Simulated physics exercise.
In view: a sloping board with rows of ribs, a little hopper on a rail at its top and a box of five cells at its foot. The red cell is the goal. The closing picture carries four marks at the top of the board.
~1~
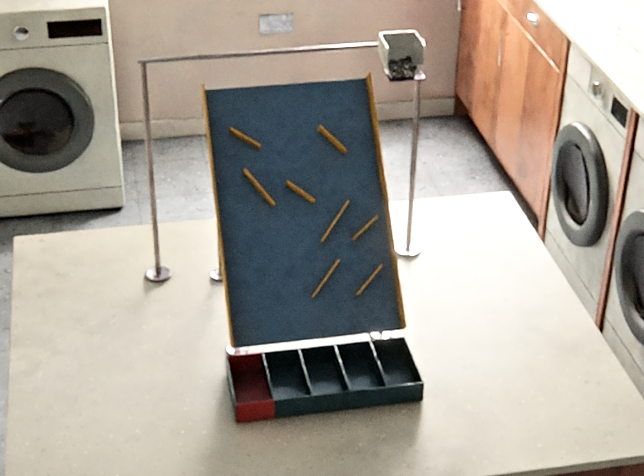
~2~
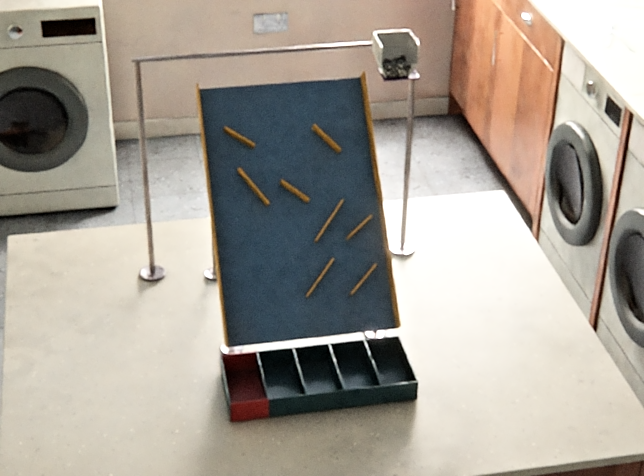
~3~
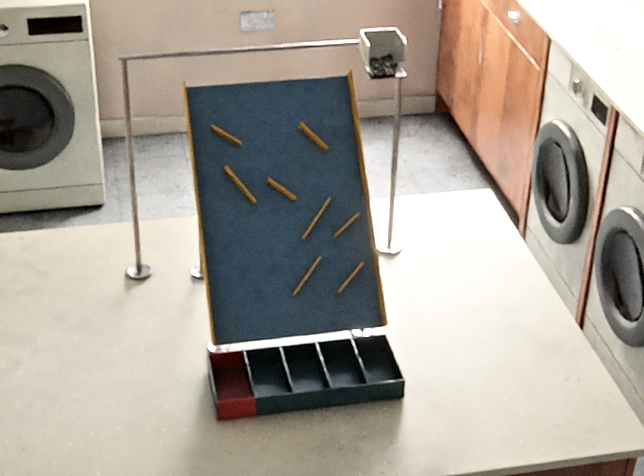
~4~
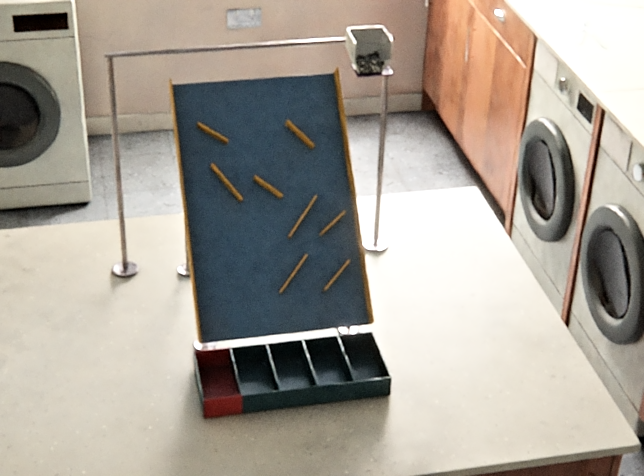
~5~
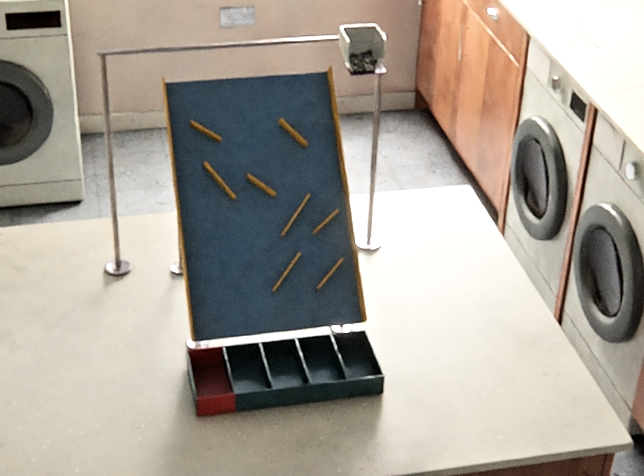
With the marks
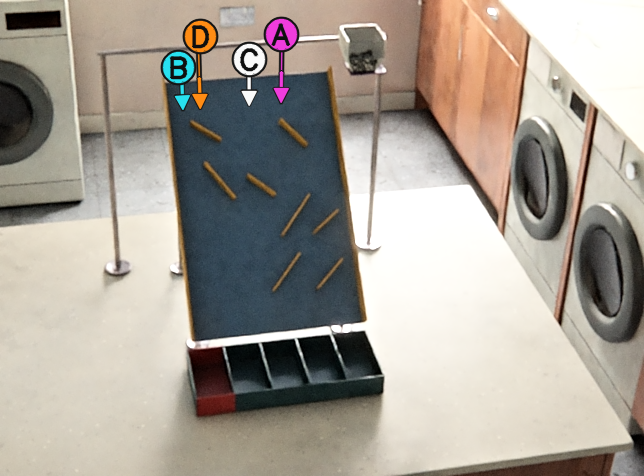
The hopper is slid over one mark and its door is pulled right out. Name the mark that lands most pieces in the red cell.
B works best here.
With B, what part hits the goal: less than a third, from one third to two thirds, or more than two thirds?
From one third to two thirds.
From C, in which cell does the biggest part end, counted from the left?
The second from the left.
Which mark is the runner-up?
D.
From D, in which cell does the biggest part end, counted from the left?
The second from the left.
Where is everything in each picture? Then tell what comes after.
Hopper at (400, 71), black beans, door shut, in the first frame.
Ribs (225, 127) to (255, 145), (314, 124) to (341, 150), (239, 168) to (269, 203), in the second frame.
Ribs (268, 178) to (296, 198), (303, 238) to (330, 198), (335, 235) to (359, 213), in the third frame.
Ribs (281, 291) to (307, 254), (325, 290) to (350, 260), in the fourth frame.
Red cell at (216, 404), number 1 of 5 from the left, in the fifth frame.
On the marked copy, mark A meets the board at (281, 97); mark B meets the board at (182, 104); mark C meets the board at (249, 100); mark D meets the board at (200, 103).
With A, none in the red cell, most in other cells, a small part held on the board.
With B, about half in the red cell, about a third in other cells, a stray few held on the board, a small part outside the box.
With C, a stray few in the red cell, nearly all in other cells, a stray few outside the box.
With D, a small part in the red cell, most in other cells, a stray few held on the board, a small part outside the box.
